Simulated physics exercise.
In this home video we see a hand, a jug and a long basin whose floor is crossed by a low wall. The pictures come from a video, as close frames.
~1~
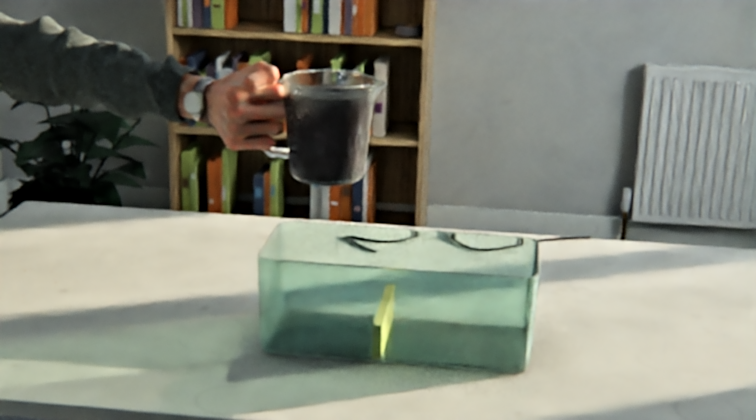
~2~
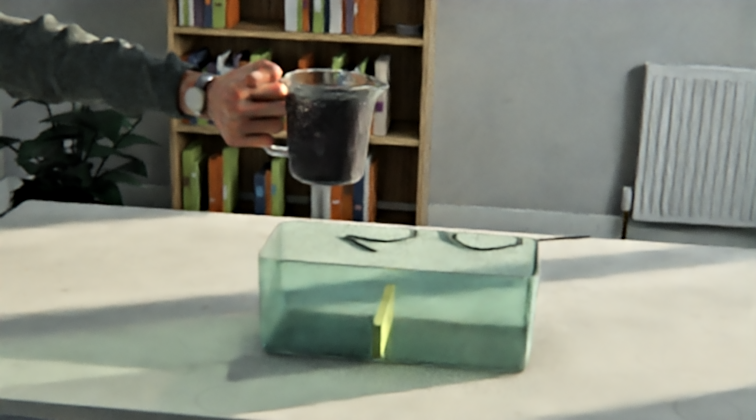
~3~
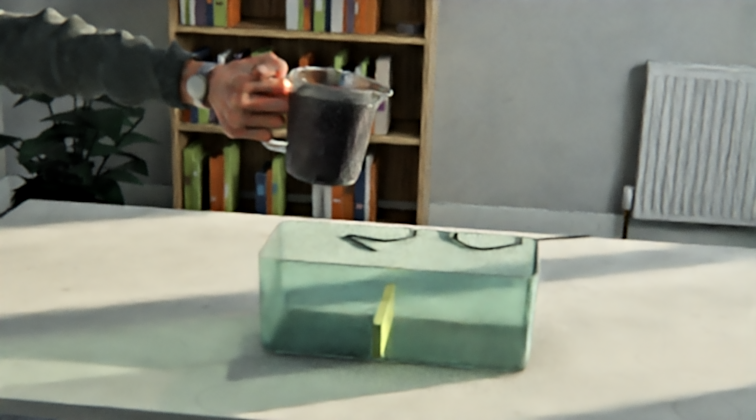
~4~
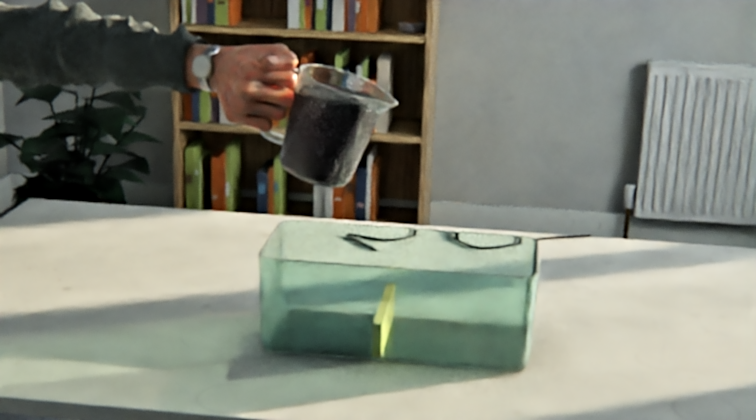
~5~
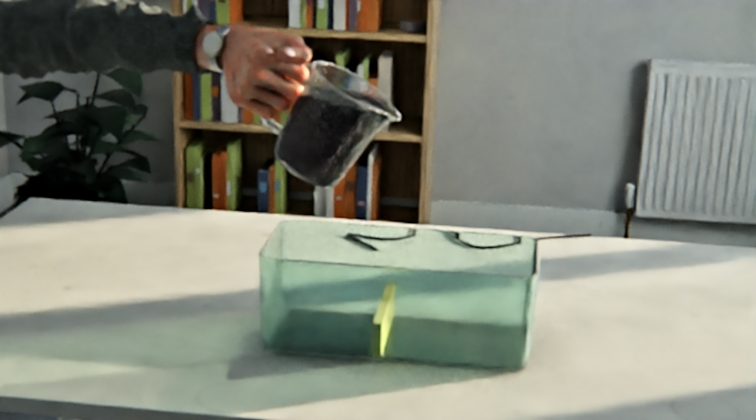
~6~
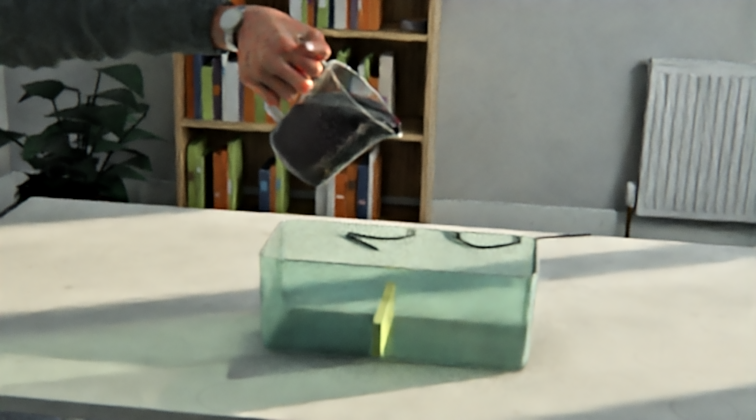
In this clip, a hand holds a clear jug of dark wine above a long, green-tinted basin with a low yellow wall across its floor, then steadily tilts the jug to the right until the wine reaches its lip.
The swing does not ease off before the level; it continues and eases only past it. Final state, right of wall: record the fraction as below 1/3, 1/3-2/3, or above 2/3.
Rises past two thirds.
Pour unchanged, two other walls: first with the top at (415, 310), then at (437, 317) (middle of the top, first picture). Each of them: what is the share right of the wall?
Respectively 40 and 25 per cent, approximately.
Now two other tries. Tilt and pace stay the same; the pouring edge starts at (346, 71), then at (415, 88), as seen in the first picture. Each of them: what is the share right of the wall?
First try 35 %, second try 85 %.
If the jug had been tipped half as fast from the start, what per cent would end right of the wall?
About 95 per cent.
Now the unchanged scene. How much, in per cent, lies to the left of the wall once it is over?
Close to 5 in a hundred.
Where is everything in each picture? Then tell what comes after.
It leans 0°; its right rim is at (387, 84); the wine meets the walls at (288, 91) and (373, 96); the long basin's rim runs from (269, 240) to (538, 259); the wall's top is at (384, 304), in the first picture.
It leans 2°; its right rim is at (388, 86); the wine meets the walls at (289, 90) and (374, 97), in the second picture.
It leans 8°; its right rim is at (393, 92); the wine meets the walls at (293, 87) and (377, 100), in the third picture.
It leans 17°; its right rim is at (398, 103); the wine meets the walls at (299, 86) and (379, 104), in the fourth picture.
It leans 29°; its right rim is at (402, 118); the wine meets the walls at (295, 107) and (389, 111), in the fifth picture.
It leans 43°; its right rim is at (402, 136); the wine meets the walls at (286, 117) and (394, 121); 1 per cent is over the edge, in the sixth picture.
A moment on, the jug is tipped right over and 35 per cent is still to pour, 0 is left of the wall and 35 right of it.
Next, the jug is tipped right over and 3 per cent is still to pour, 4 is left of the wall and 80 right of it.
Then the jug is tipped right over and 0 per cent is still to pour, 6 is left of the wall and 88 right of it.
Later the jug is tipped right over and 0 per cent is still to pour, 7 is left of the wall and 88 right of it.
In the end 7 per cent lies left of the wall, 88 right of it and 5 outside.
